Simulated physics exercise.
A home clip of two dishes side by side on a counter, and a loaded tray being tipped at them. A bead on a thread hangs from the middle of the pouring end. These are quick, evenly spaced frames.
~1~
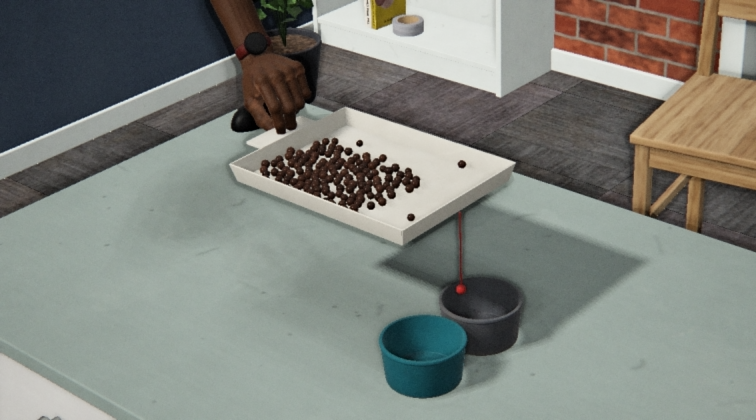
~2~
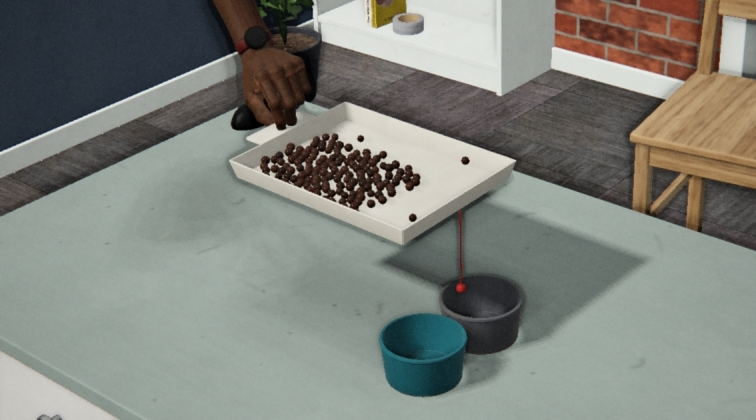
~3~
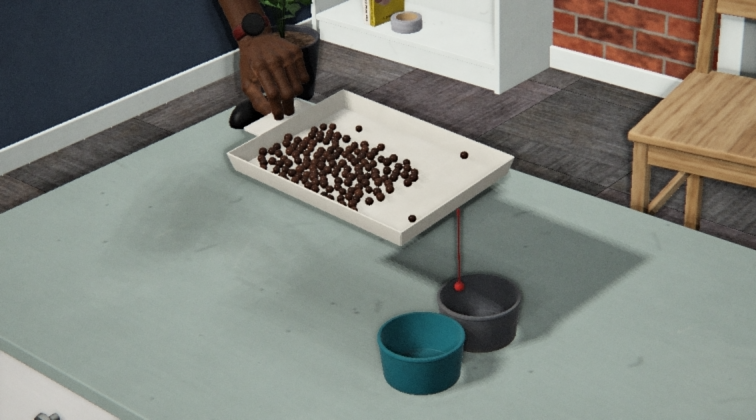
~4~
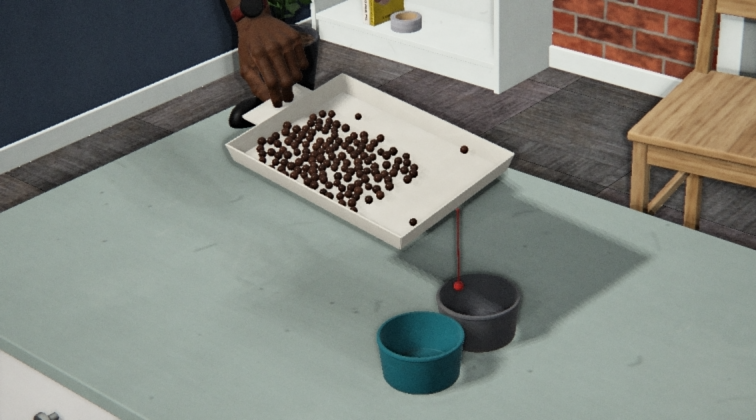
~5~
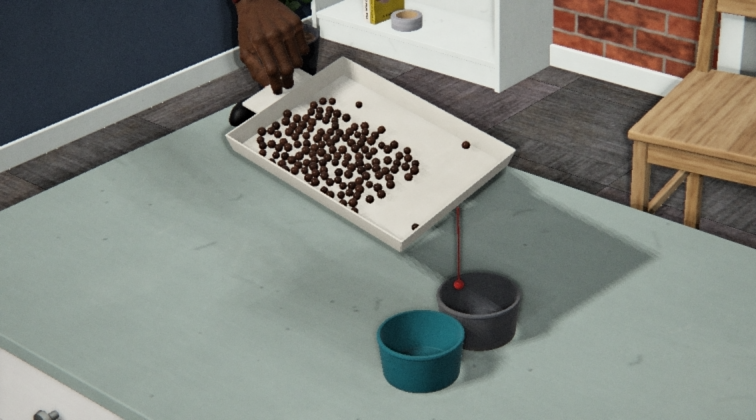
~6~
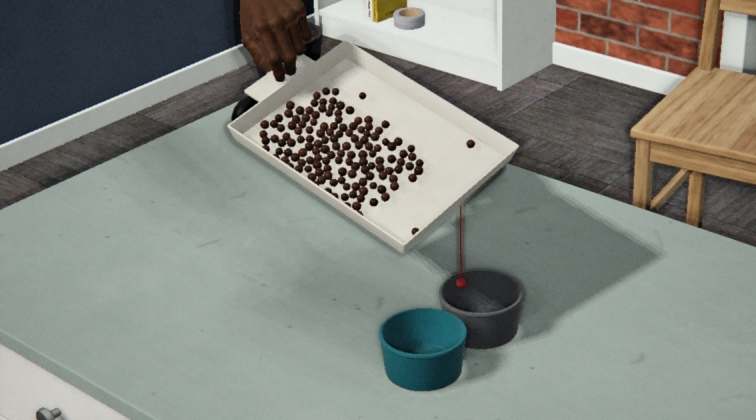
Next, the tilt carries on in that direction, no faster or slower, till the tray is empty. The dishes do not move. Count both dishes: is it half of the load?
They take the larger part between them.
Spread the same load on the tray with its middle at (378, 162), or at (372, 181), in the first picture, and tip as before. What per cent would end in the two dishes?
Near 80 % and 90 %.
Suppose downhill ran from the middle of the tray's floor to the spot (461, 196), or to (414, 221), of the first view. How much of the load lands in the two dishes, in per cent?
Roughly 20 per cent, and 80 per cent.
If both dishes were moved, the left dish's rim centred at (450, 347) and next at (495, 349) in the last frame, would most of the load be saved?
The first try: Not half. The second: Under half.
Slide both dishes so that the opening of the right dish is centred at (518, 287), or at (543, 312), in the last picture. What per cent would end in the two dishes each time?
Near 20 % and 0 %.
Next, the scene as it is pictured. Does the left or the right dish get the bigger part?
It is the left dish.
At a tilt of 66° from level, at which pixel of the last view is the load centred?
At about (406, 247).
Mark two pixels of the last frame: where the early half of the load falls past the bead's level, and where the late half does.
At about (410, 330), then at (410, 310).
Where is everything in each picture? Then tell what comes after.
Corners of the pouring end (402, 227) and (508, 163), level; middle of the load (335, 174), chocolate balls; left dish (456, 368); right dish (513, 327); bead on its thread (461, 289), in the first frame.
Corners of the pouring end (402, 226) and (509, 161), level; middle of the load (335, 171), in the second frame.
Corners of the pouring end (400, 228) and (507, 157), tipped barely, lowest at the left corner; middle of the load (333, 164), in the third frame.
Corners of the pouring end (400, 233) and (507, 154), tipped a little, lowest at the left corner; middle of the load (332, 157), in the fourth frame.
Corners of the pouring end (401, 236) and (508, 150), tipped clearly, lowest at the left corner; middle of the load (333, 150), in the fifth frame.
Corners of the pouring end (403, 239) and (512, 146), tipped clearly, lowest at the left corner; middle of the load (336, 146), every one on the move; left dish (456, 361); right dish (513, 320), in the sixth frame.
Just after the last frame, tray tipped steeply; roughly two thirds on the tray; roughly a quarter in the left dish; just a few outside both; about a tenth in the air.
A moment on, tray tipped past a quarter turn; just a few on the tray; the larger part in the left dish; about a tenth outside both; just a few in the air.
Further on, tray tipped past a quarter turn; the larger part in the left dish; about a tenth outside both.
When it is over, tray tipped past a quarter turn; the larger part in the left dish; not one in the right dish; about a tenth outside both.
